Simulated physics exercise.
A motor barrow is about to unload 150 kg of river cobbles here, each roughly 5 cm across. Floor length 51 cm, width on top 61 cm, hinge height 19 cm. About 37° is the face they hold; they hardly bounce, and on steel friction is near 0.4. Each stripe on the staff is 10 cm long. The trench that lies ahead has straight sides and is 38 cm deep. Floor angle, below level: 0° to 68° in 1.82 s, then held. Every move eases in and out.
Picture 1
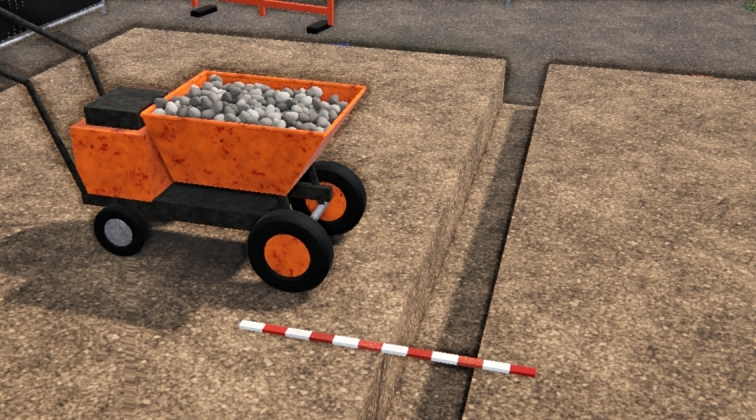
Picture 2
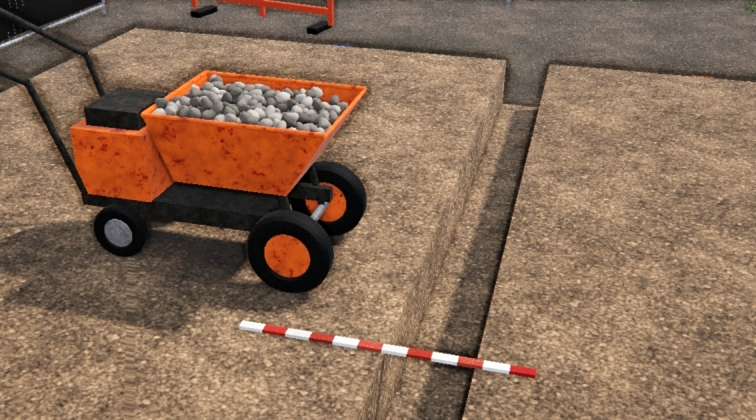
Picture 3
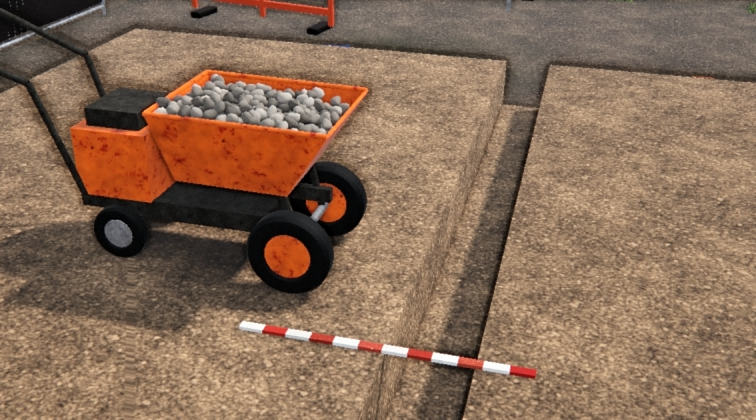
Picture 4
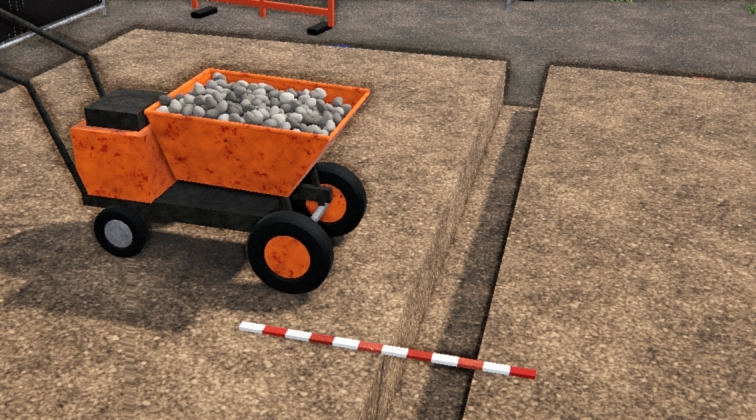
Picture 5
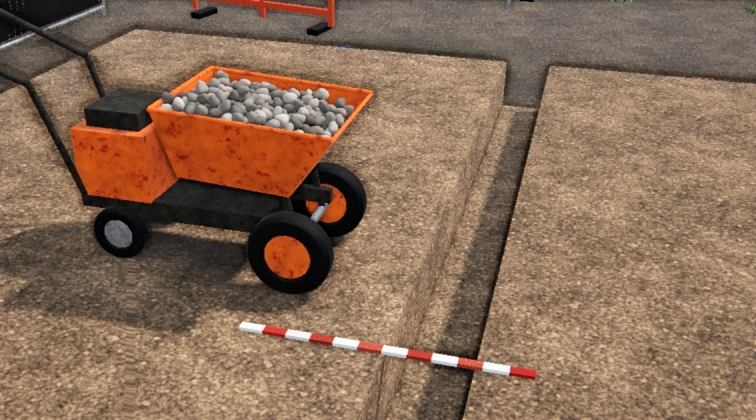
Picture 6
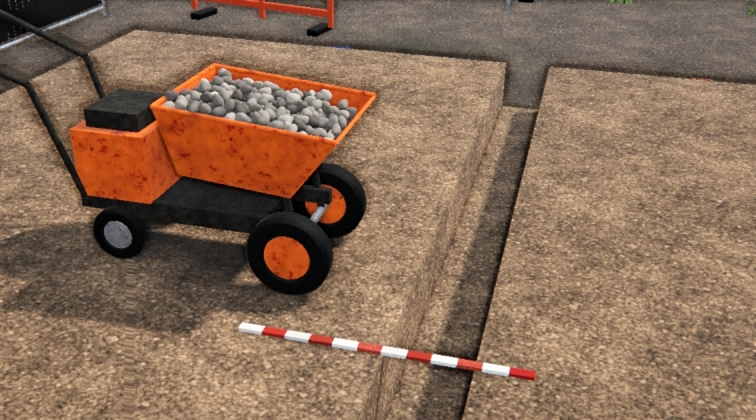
On bare ground beside a narrow trench, an orange motor barrow standing still, its skip of grey cobbles tilting slightly forward to the right.
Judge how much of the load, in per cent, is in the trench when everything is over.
I judge it at about 78 per cent.
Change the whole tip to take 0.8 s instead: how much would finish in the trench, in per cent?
Roughly 60 per cent would.
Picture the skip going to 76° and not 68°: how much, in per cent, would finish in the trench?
Share in trench: Approx. 85%.
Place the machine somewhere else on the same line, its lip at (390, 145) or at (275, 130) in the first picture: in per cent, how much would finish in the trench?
First place: Near 25%; second place: Near 85%.
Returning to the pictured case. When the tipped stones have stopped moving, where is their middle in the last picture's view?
Somewhere around (461, 336) in the last picture.
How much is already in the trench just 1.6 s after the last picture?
Around 30 per cent of it.
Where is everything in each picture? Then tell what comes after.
Lip at (324, 135), floor tilted 0°, highest stones at (233, 94), in the first picture.
The skip is at 0°, its lip at (325, 136); the top of the load is at (233, 94), in the second picture.
The skip is at 1°, its lip at (327, 137); the top of the load is at (235, 94), in the third picture.
Lip at (329, 139), floor tilted 2°, highest stones at (230, 91), in the fourth picture.
Lip at (332, 141), floor tilted 3°, highest stones at (231, 89), in the fifth picture.
The skip is at 5°, its lip at (336, 143); the top of the load is at (228, 86), in the sixth picture.
Then, 1.1 s after the last picture the floor is at 57°, 99 % in the skip, 1 % in the trench; the foremost stones are at (445, 212).
Then, 1.6 s after the last picture the floor is at 68°, 62 % in the skip, 30 % in the trench, 7 % past the trench; the foremost stones are at (572, 304).
Then, 2.0 s after the last picture the floor is at 68°, 40 % in the skip, 47 % in the trench, 12 % past the trench; the foremost stones are at (630, 323).
Then, 3.9 s after the last picture the floor is at 68°, 10 % in the skip, 78 % in the trench, 13 % past the trench; the foremost stones are at (664, 343).
